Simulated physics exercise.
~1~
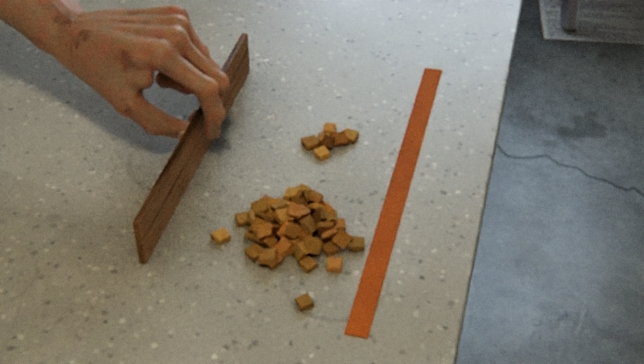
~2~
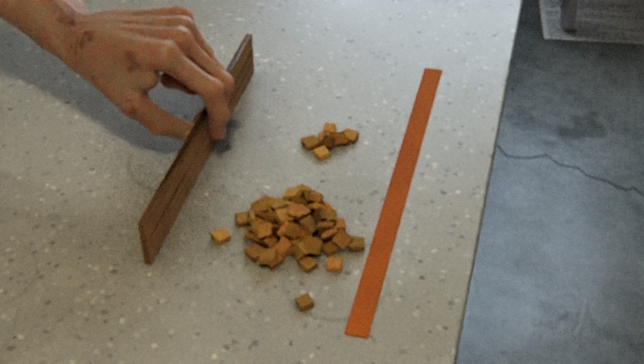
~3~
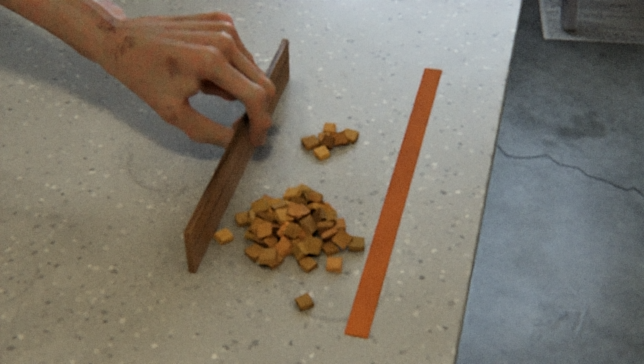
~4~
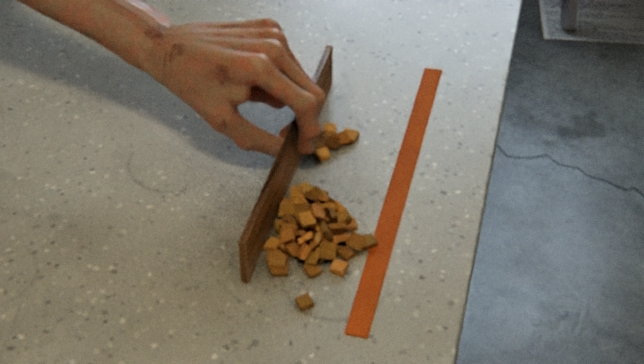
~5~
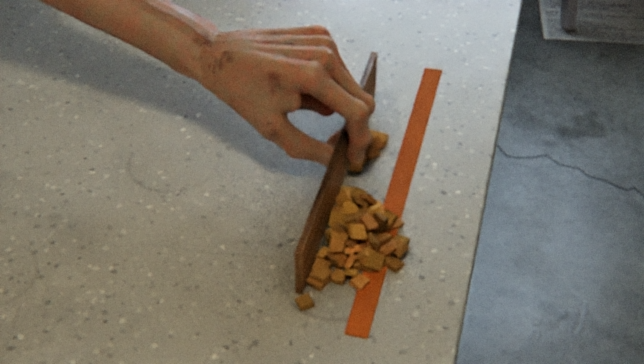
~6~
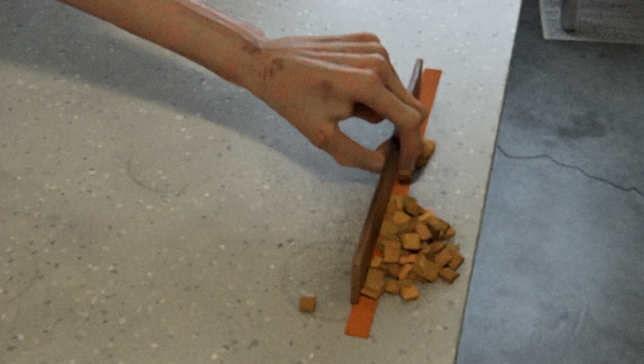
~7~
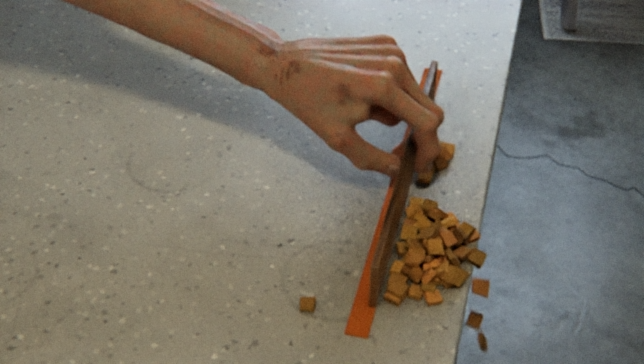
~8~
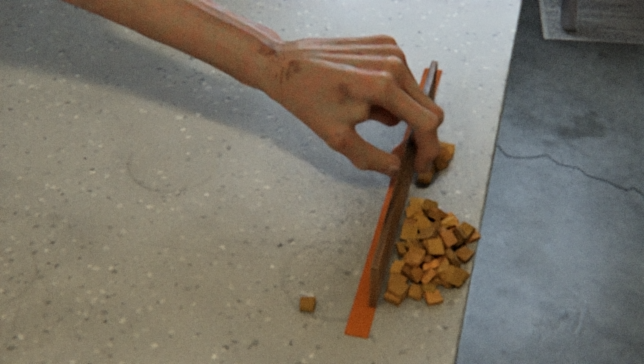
The clip opens on a speckled pale tabletop, where a hand holds a strip of wood upright to the left of two piles of small brown square pieces and an orange tape line. The hand slides the strip right, reaching the larger, nearer pile first and then the smaller, farther one. Both piles are pushed over the tape toward the table's edge, while one stray piece stays behind. As the strip stops at the tape, a few pieces from the near pile drop off the edge. The rest of that pile sits by the edge, and the far pile remains on the table.
